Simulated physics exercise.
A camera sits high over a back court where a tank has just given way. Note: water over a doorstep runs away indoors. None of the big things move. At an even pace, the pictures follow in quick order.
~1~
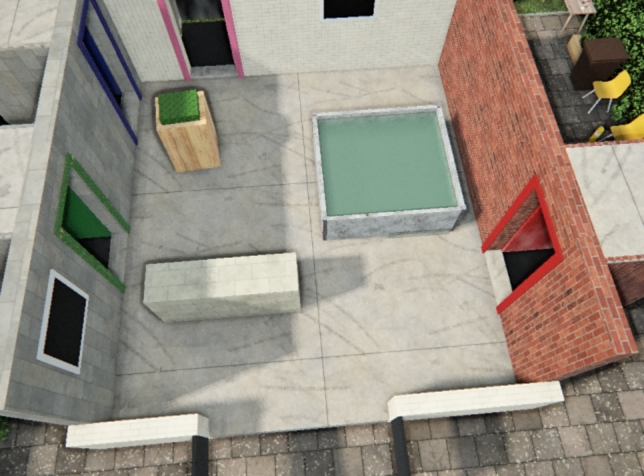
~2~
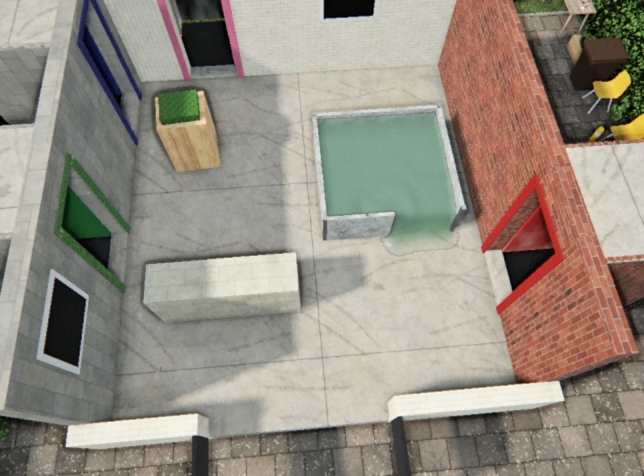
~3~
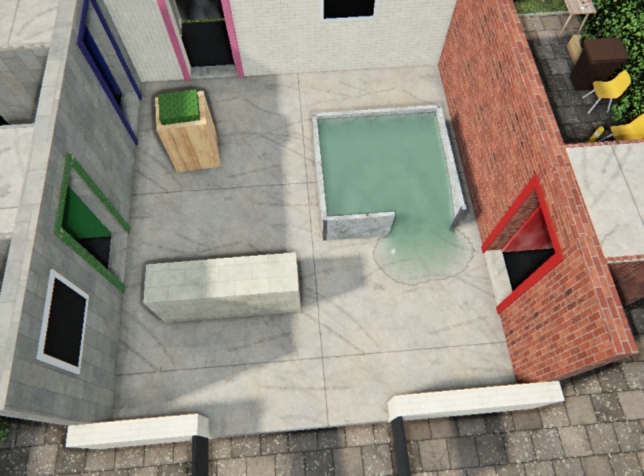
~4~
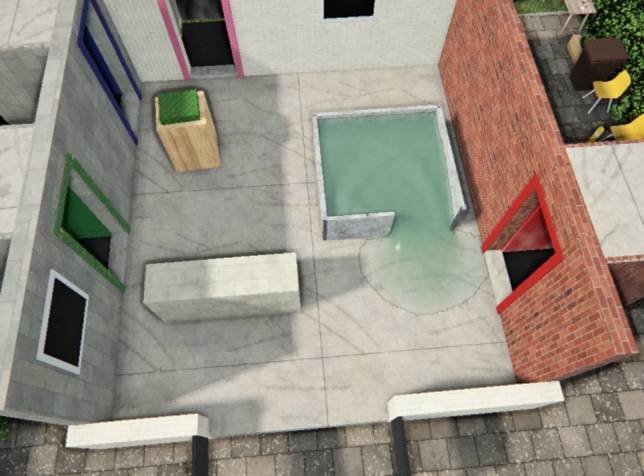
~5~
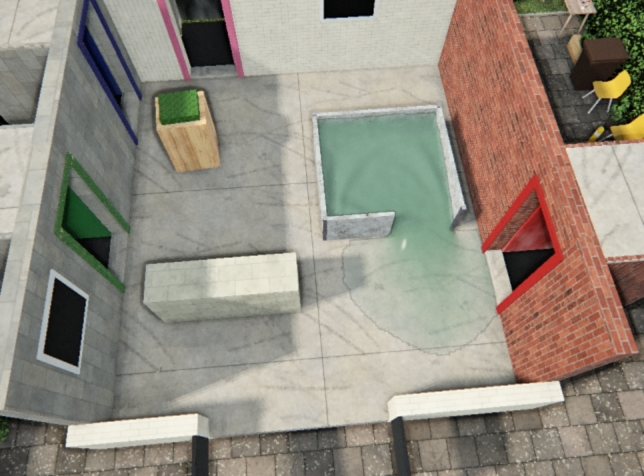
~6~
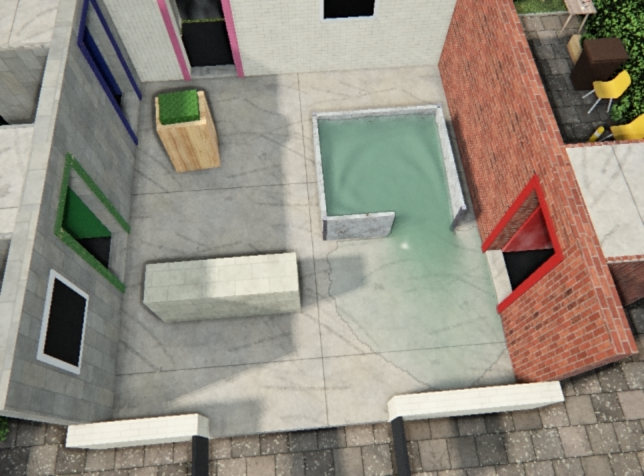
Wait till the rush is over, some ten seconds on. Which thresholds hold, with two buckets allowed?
Outcome: Most likely the blue door gets two buckets or less; most likely the green door gets two buckets or less; most likely the pink door gets two buckets or less; most likely the red door gets too much water.
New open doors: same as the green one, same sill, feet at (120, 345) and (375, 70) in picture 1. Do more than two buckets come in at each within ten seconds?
Result - first door gets past the limit, second door doesn't reach the limit.
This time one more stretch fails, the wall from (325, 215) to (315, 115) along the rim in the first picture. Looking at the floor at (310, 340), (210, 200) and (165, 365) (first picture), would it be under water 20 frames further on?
Following the listed order, the three come out not reached, reached by the spill and reached by the spill.
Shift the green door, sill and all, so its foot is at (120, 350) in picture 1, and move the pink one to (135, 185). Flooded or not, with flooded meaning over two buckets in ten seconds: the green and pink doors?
Well, the green one crosses the threshold, while the pink one stays short of the threshold.
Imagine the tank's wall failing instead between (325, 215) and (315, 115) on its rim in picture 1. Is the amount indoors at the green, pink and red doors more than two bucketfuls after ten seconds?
Lab note: Green above the mark, pink above the mark, red below the mark.
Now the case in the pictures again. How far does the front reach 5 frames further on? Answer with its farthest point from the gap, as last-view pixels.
I'd say around (333, 407).
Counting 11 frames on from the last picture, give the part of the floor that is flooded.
Roughly 25 percent, I reckon.
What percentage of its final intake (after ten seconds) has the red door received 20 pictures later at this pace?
Around 60 in a hundred.
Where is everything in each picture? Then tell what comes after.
In the first frame, the open tank at (385, 162) is whole and still.
In the second frame, water pours out at (422, 223) and has run to (388, 246).
In the third frame, the front is at (397, 276), out from the gap at (421, 225).
In the fourth frame, the front is at (414, 308), out from the gap at (421, 225).
In the fifth frame, the front is at (429, 347), out from the gap at (421, 225).
In the sixth frame, water pours out at (421, 225) and has run to (464, 381).
A moment on, water covers 20 % of the floor; the blue door not reached, the green door not reached, the pink door not reached, the red door under two buckets in.
Next, water covers 25 % of the floor; the blue door not reached, the green door not reached, the pink door not reached, the red door over two buckets in.
Then, water covers 35 % of the floor; the blue door not reached, the green door not reached, the pink door not reached, the red door far over two buckets in.
Later, water covers 60 % of the floor; the blue door not reached, the green door wet at the sill, nothing in, the pink door not reached, the red door far over two buckets in.
In the end, water covers 85 % of the floor; the blue door wet at the sill, nothing in, the green door wet at the sill, nothing in, the pink door wet at the sill, nothing in, the red door far over two buckets in.
